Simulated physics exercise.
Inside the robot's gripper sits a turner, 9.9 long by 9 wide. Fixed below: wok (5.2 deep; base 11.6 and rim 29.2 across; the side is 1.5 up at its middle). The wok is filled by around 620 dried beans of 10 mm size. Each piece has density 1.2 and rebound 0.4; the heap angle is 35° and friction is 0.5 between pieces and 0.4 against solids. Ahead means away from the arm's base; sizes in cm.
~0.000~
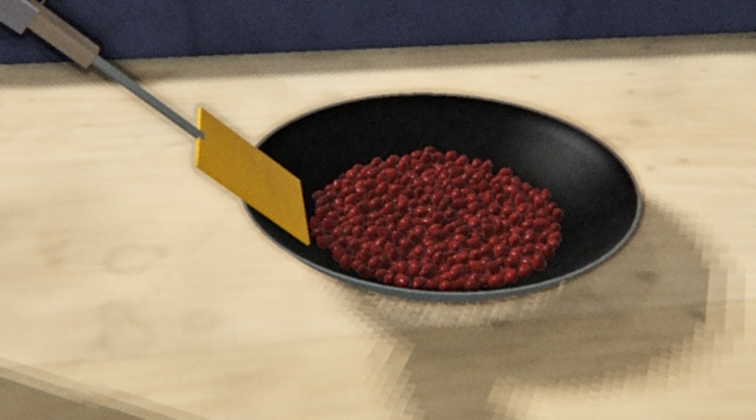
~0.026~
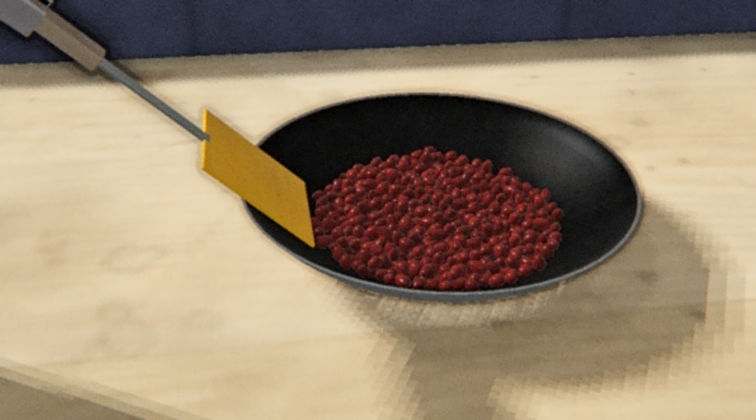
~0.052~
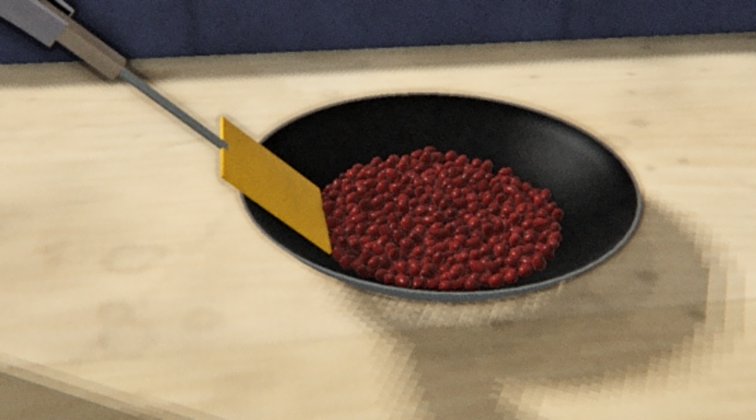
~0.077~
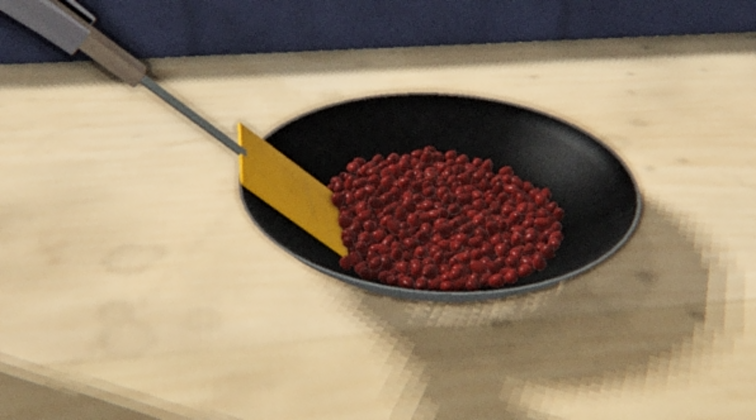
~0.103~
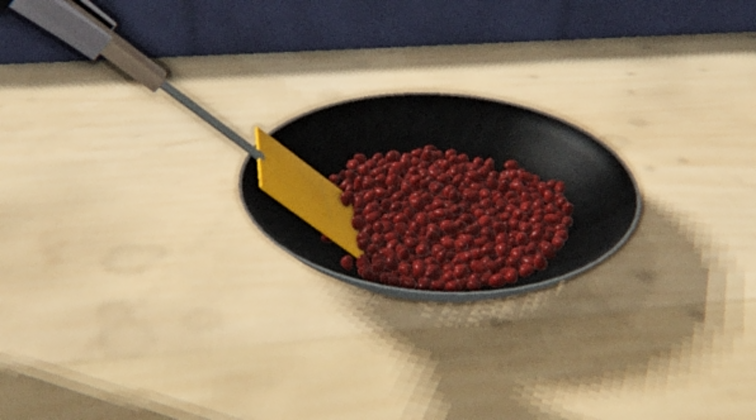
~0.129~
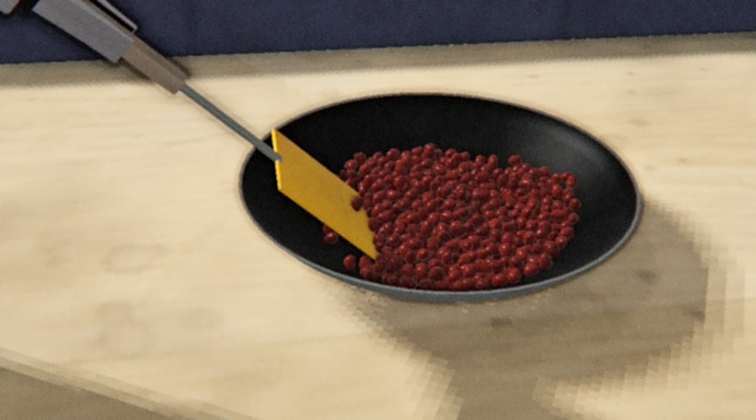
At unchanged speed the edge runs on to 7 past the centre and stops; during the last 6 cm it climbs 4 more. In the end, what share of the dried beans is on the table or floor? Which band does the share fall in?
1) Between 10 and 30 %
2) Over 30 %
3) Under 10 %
Under 10 % (3).
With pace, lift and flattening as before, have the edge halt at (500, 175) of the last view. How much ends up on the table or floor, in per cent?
0 %, roughly.
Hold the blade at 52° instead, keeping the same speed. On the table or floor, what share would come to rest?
Around 0 in a hundred.
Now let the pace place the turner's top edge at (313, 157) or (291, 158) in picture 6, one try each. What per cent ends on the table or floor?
First try around 5 %, second try around 0 %.
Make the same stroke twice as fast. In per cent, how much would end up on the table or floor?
Roughly 15 in a hundred.
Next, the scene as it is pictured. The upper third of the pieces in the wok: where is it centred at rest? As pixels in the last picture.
Centre: Roughly (559, 182).
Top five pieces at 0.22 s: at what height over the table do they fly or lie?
About 4 cm.
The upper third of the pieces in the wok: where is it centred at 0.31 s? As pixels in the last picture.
I'd put it somewhere near (548, 183).
After 0.22 s, sloping 44°, highest piece 5 above the table; 618 in the wok.
After 0.31 s, sloping 44°, highest piece 6 above the table; 618 in the wok.
After 0.55 s, sloping 44°, highest piece 6 above the table; 617 in the wok, 1 on the table or floor.
After 1.60 s, sloping 44°, highest piece 6 above the table; 617 in the wok, 1 on the table or floor.
At rest, 617 in the wok, 1 on the table or floor. That is 0 % on the table or floor.
